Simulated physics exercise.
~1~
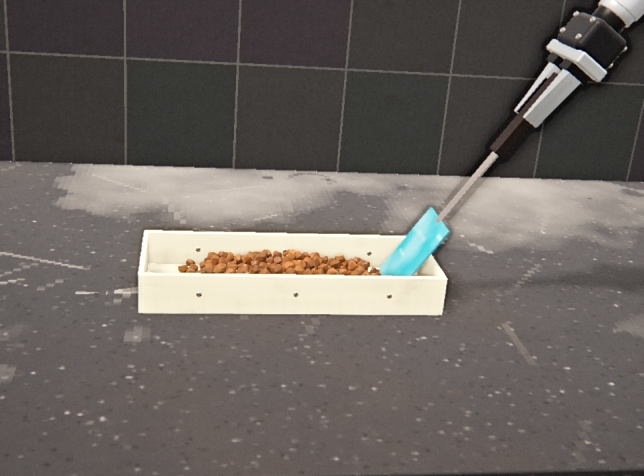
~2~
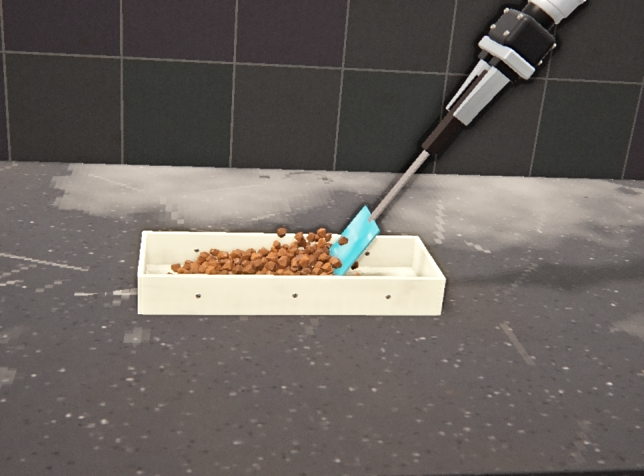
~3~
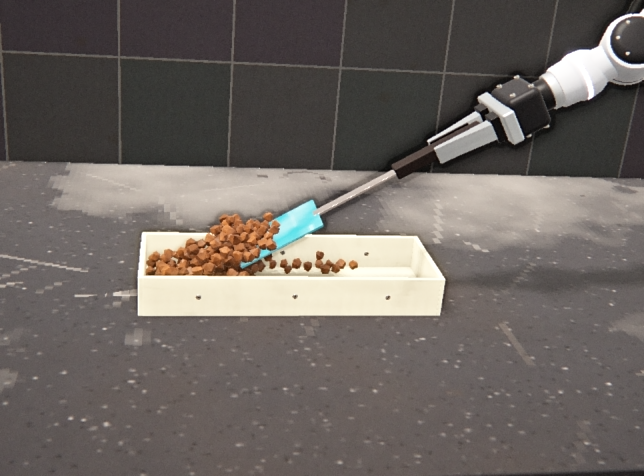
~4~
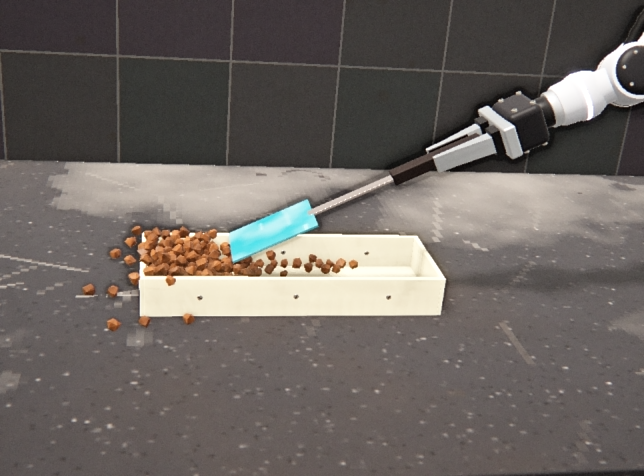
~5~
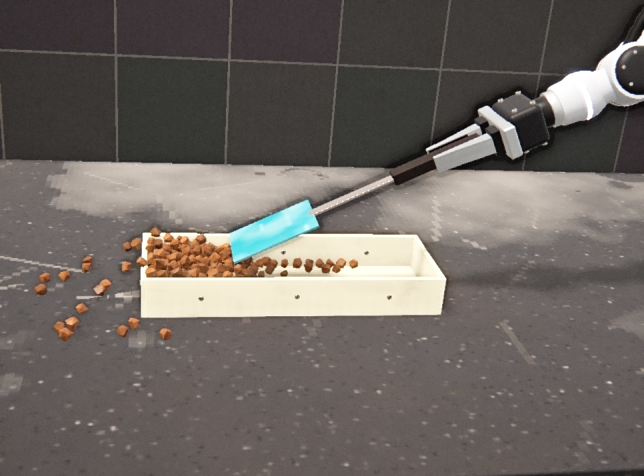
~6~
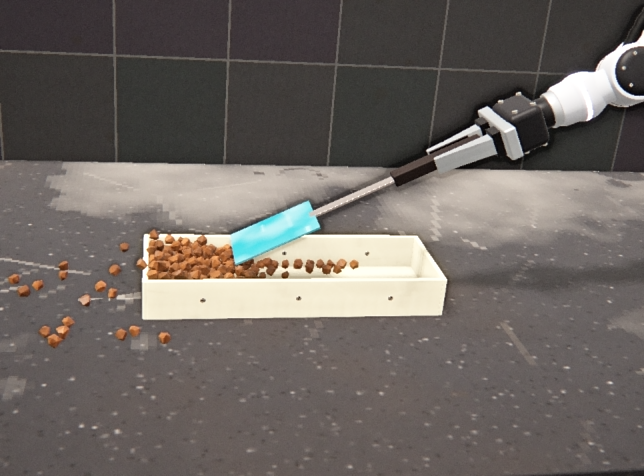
A robot arm's blue spatula pushes brown pellets left along a white trough, spilling some over the end.
